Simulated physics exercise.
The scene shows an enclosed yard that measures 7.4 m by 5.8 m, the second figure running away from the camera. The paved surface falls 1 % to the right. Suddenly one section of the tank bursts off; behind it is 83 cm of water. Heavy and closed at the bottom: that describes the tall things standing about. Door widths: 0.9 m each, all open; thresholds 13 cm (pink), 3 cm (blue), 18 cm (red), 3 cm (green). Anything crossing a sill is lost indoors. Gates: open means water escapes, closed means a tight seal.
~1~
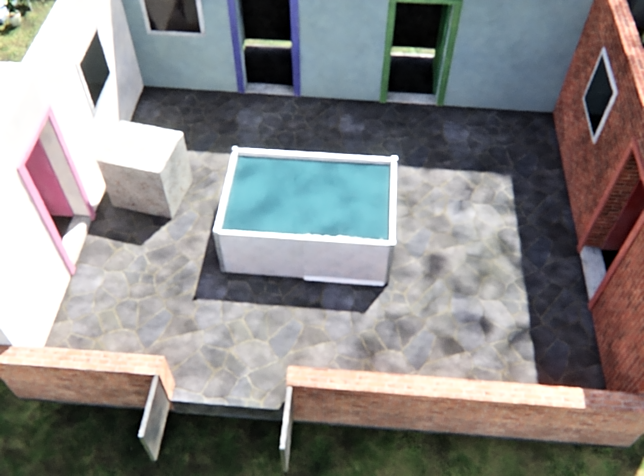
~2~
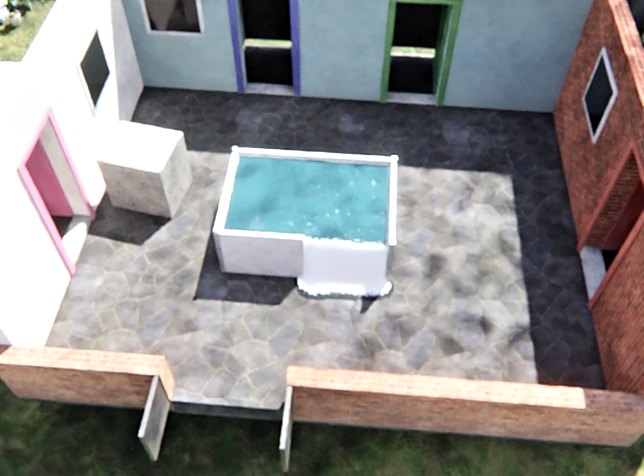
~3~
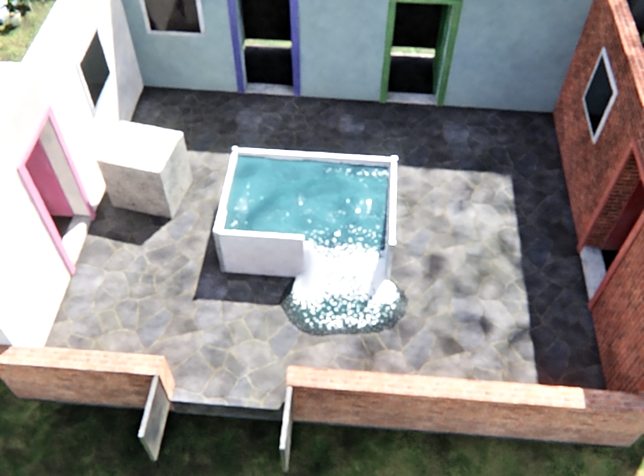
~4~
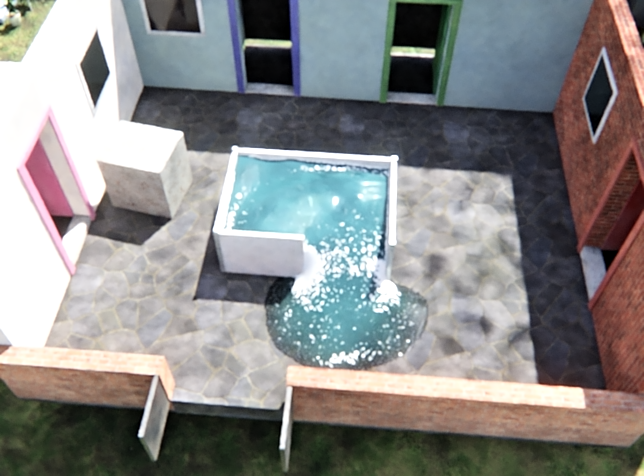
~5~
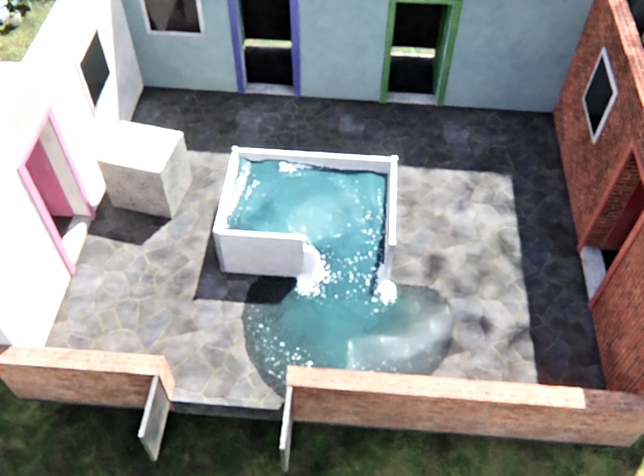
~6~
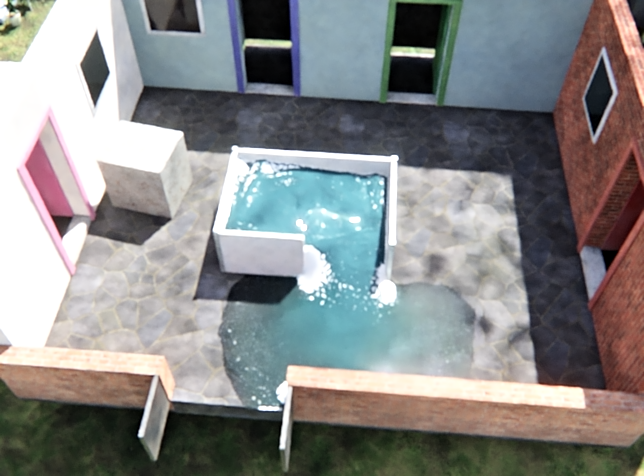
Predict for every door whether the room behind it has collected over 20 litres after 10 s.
The pink door will not let too much through; the blue door will not let too much through; the red door will not let too much through; the green door will let too much through.
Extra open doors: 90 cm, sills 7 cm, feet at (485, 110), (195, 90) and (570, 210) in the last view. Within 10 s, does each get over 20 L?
Check each in turn: The first succeeds, the second fails, the third fails.
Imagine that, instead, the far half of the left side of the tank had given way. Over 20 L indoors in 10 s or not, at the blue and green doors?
Blue door surpasses it, green door doesn't reach it.
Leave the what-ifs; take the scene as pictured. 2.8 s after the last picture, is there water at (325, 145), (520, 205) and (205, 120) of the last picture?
Going in order, clear, then covered, then clear.
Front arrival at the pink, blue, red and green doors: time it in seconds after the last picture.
Times: Pink 2.6 seconds, blue 5.5 seconds, red 1.4 seconds, green 3.6 seconds.
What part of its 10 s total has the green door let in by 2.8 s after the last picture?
I'd say close to 0 percent.
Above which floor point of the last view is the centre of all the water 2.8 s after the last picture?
Its balance point lies near (386, 295).
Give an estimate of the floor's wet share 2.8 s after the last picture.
I'd guess around 50 %.
Then, 0.7 s after the last picture water covers 20 % of the floor and is deepest (51 cm) near (355, 384); pink door not reached, blue door not reached, red door not reached, green door not reached.
Then, 1.5 s after the last picture water covers 25 % of the floor and is deepest (48 cm) near (598, 418); pink door not reached, blue door not reached, red door 4 cm at the sill, 0 L in, green door not reached.
Then, 2.8 s after the last picture water covers 50 % of the floor and is deepest (31 cm) near (598, 418); pink door 4 cm at the sill, 0 L in, blue door not reached, red door 15 cm at the sill, 0 L in, green door not reached.
Then, 5.3 s after the last picture water covers 75 % of the floor and is deepest (19 cm) near (554, 118); pink door 4 cm at the sill, 0 L in, blue door not reached, red door 11 cm at the sill, 0 L in, green door 8 cm at the sill, 16 L in.
Then, 9.3 s after the last picture water covers 95 % of the floor and is deepest (12 cm) near (558, 139); pink door 4 cm at the sill, 0 L in, blue door 4 cm at the sill, 1 L in, red door 7 cm at the sill, 0 L in, green door 7 cm at the sill, 58 L in.
